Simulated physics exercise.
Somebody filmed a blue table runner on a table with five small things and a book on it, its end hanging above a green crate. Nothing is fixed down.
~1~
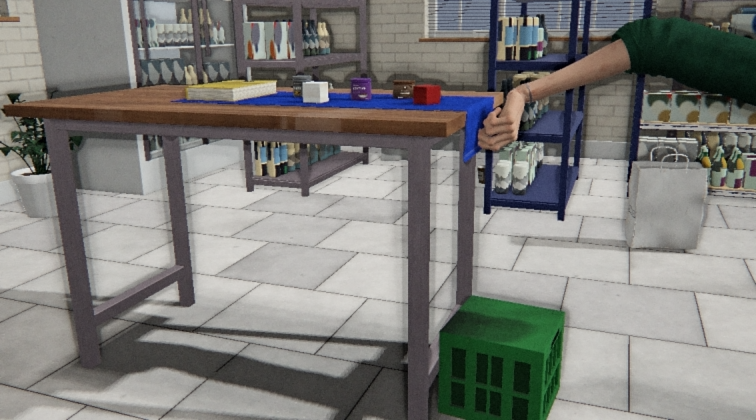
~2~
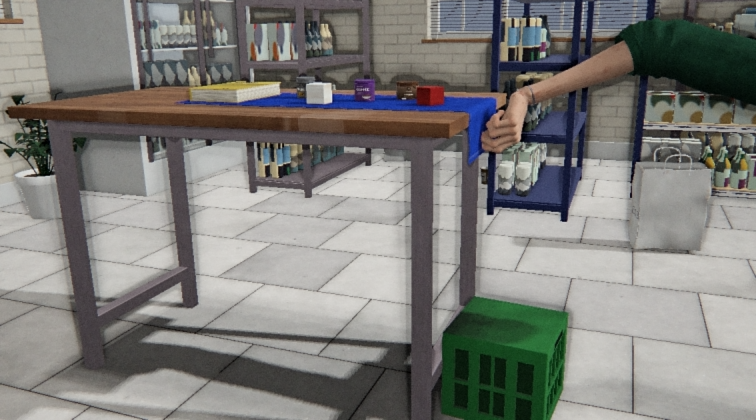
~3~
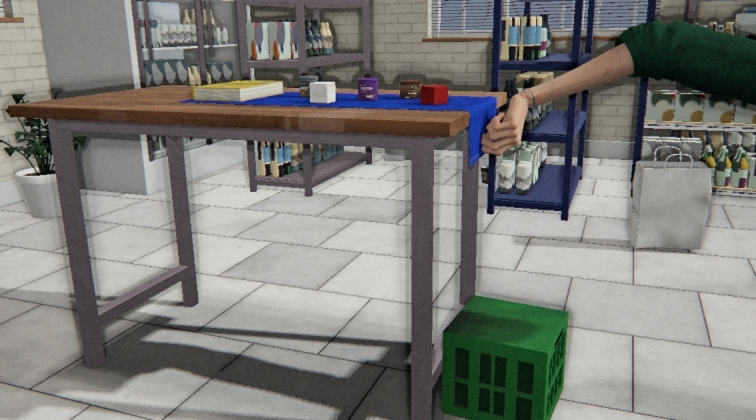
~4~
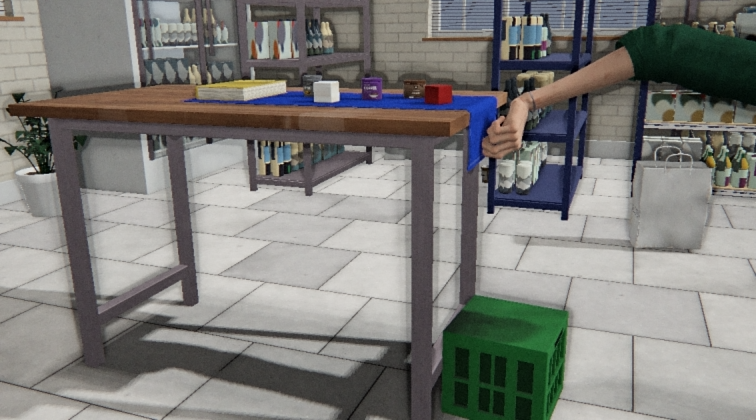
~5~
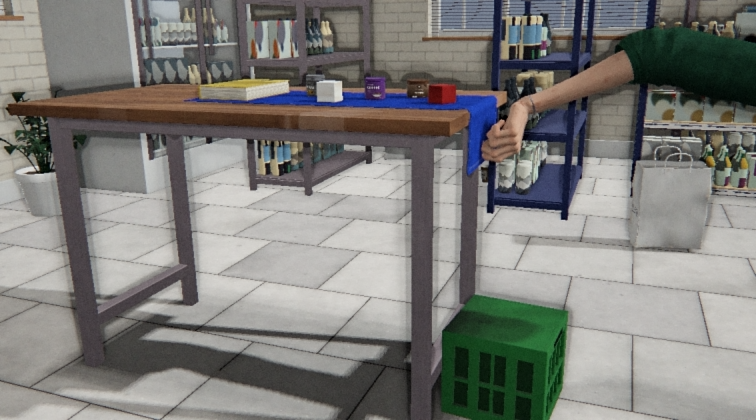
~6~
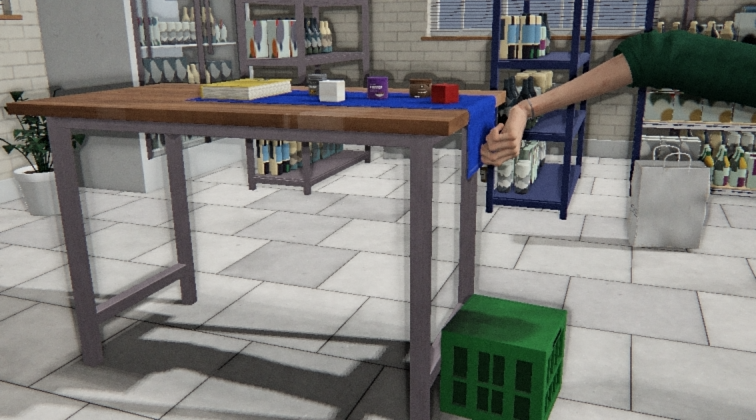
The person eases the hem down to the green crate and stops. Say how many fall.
It carries off four.
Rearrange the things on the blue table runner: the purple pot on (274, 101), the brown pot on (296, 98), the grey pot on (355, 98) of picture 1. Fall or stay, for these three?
The purple pot stays on; the brown pot keeps its place on top; the grey pot goes over.
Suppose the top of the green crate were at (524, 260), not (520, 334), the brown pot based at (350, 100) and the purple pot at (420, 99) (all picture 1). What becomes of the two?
The brown pot remains up; the purple pot falls.
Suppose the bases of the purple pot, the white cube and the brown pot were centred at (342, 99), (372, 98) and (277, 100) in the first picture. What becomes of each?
The purple pot falls, the white cube goes over, the brown pot does not fall.
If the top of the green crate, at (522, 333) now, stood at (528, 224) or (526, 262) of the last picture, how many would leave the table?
In that case 1 and 2.
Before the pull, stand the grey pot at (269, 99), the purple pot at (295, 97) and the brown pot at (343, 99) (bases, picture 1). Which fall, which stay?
The grey pot holds on, the purple pot survives, the brown pot drops off.
Soon after, hem near (482, 267); red cube and brown pot gone.
After that, hem on the crate; red cube, brown pot, purple pot and white cube gone.
In the end, hem on the crate; red cube, brown pot, purple pot and white cube gone. The answer is four.
